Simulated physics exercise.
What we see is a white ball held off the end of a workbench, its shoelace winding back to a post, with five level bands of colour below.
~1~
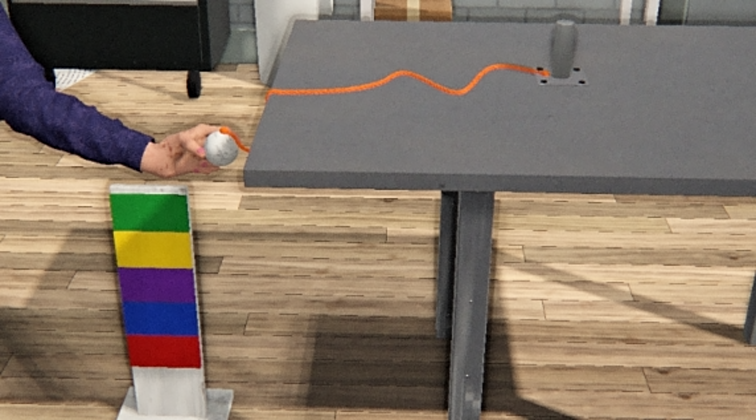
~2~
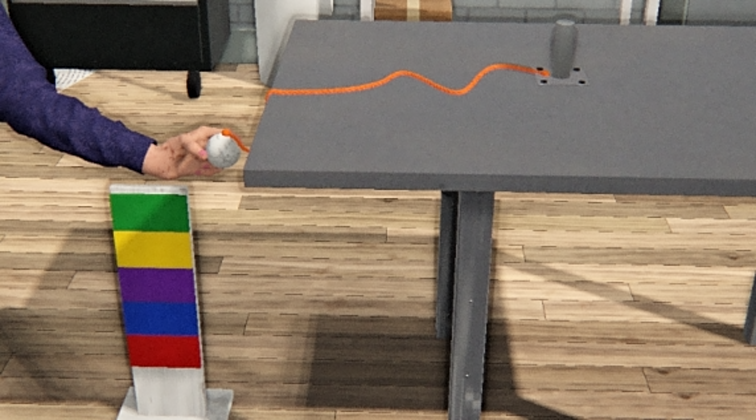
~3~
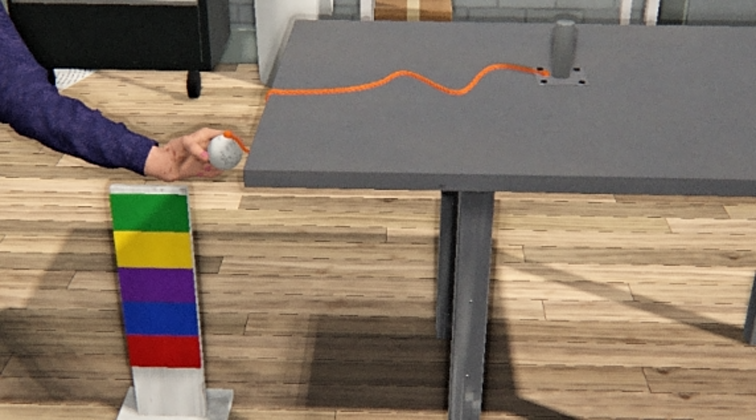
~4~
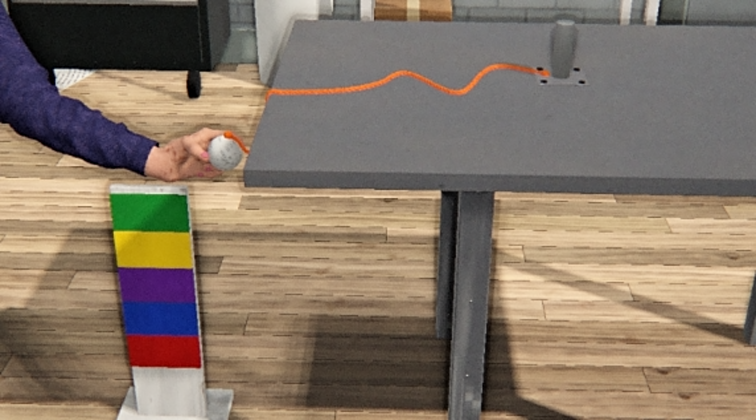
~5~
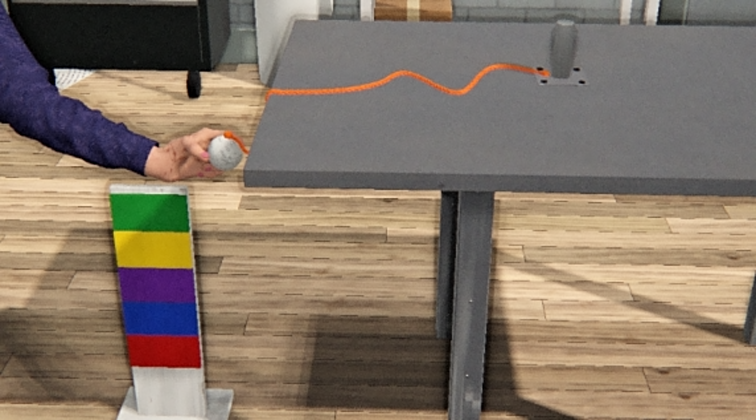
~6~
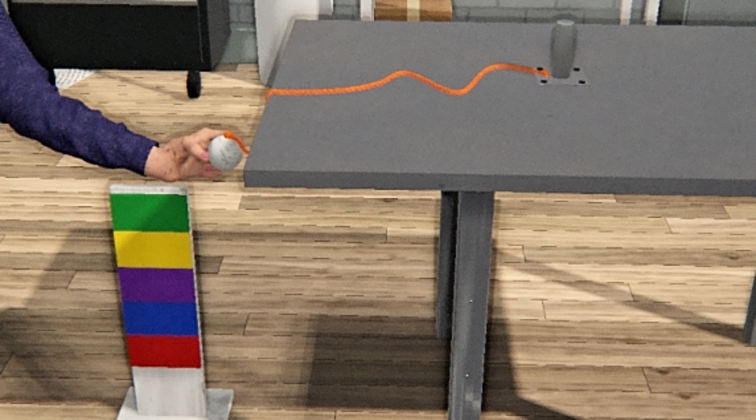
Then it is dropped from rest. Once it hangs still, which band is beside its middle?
Its middle rests at the purple band.
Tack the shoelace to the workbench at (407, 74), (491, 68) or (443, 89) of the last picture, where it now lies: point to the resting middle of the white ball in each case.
About (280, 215), (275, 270) and (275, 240).
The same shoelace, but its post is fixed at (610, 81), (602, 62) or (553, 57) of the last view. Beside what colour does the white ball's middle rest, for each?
One after the other, yellow; yellow; purple.
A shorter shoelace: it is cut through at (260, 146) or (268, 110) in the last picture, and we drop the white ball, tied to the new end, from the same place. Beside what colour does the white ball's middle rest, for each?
Taking them in turn: Yellow; green.
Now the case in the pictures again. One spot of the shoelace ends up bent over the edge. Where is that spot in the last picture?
Near (372, 86).
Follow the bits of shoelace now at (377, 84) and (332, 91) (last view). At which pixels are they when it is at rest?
At (280, 84), then (273, 127).
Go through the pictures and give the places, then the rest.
White ball (221, 149); green (149, 214); yellow (153, 251); purple (157, 286); blue (160, 320); red (164, 353), in the first frame.
White ball (223, 151); shoelace through (512, 67) (470, 87) (410, 74) (346, 90) (268, 107), in the second frame.
White ball (225, 153), in the third frame.
White ball (226, 153); shoelace through (512, 67) (470, 87) (410, 74) (346, 90) (268, 107), in the fourth frame.
White ball (226, 153), in the fifth frame.
White ball (226, 153); shoelace through (512, 67) (470, 87) (410, 74) (346, 90) (268, 107), in the sixth frame.
A little later, ball near (274, 257); level with yellow.
Next, ball near (296, 285); level with purple.
When it is over, ball near (277, 283); level with purple. The purple one.
